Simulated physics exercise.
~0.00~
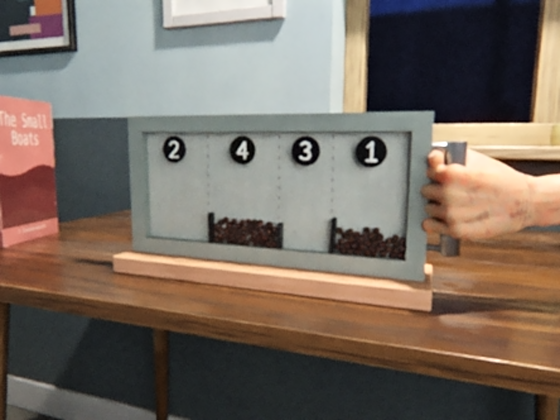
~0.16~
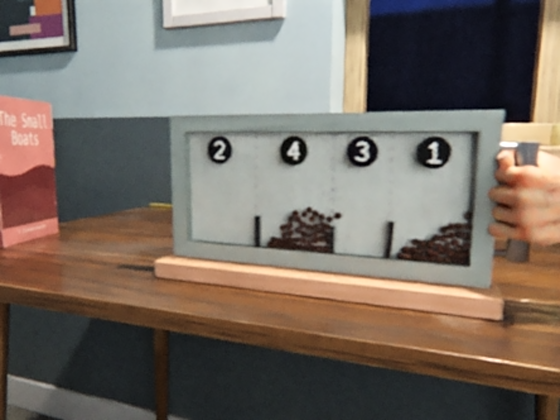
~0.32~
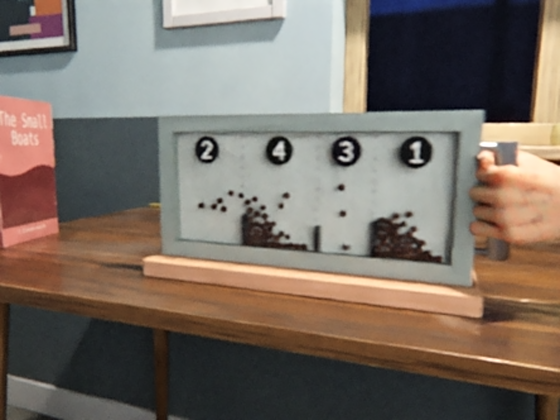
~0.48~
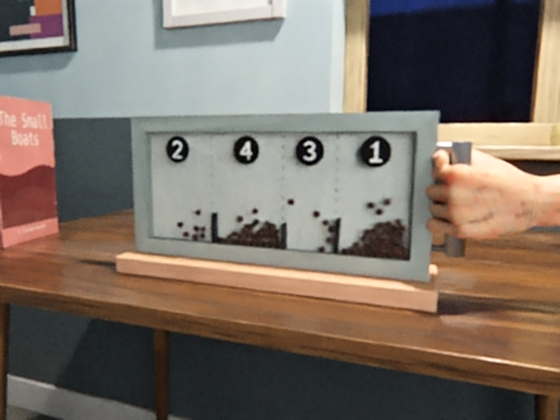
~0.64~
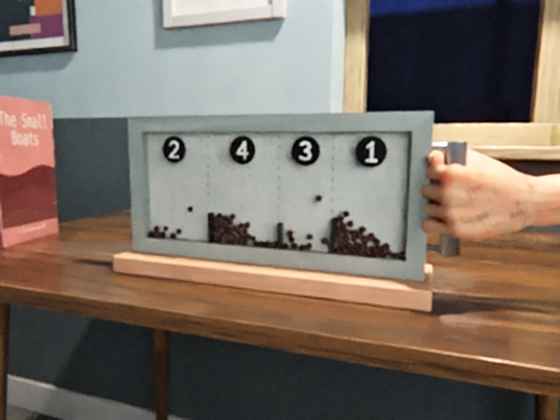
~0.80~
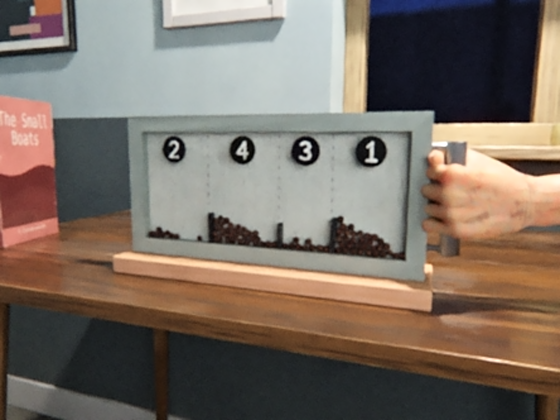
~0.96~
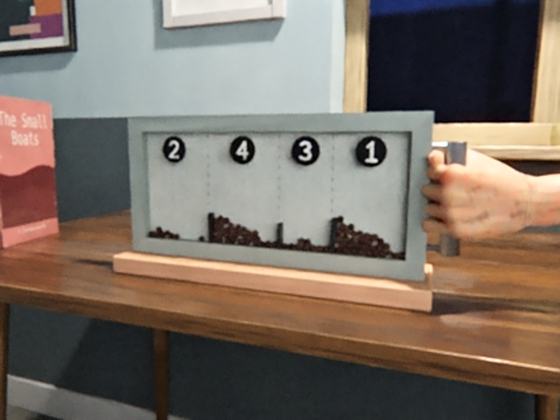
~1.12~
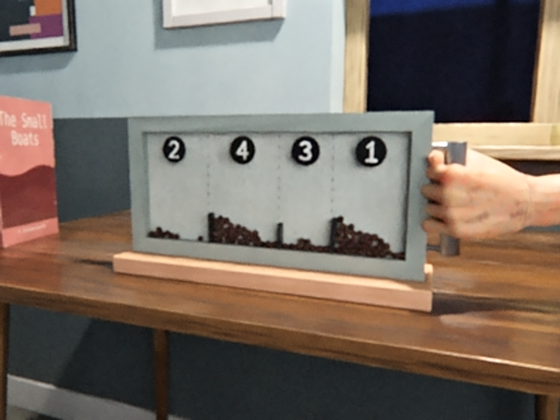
In a room with blue walls, a wooden table is seen from the front, with a pink book at the left and a dark window behind. A hand at the right grips the handle of a grey, clear-fronted tray on a pale wooden base, where dark beads lie in the strips marked four and one. The hand slides the tray right, and the beads heap up and shift. As it comes back left, some beads hop over the low walls into strips two and three. The tray stops where it began, and the beads settle, with most still under four and one.
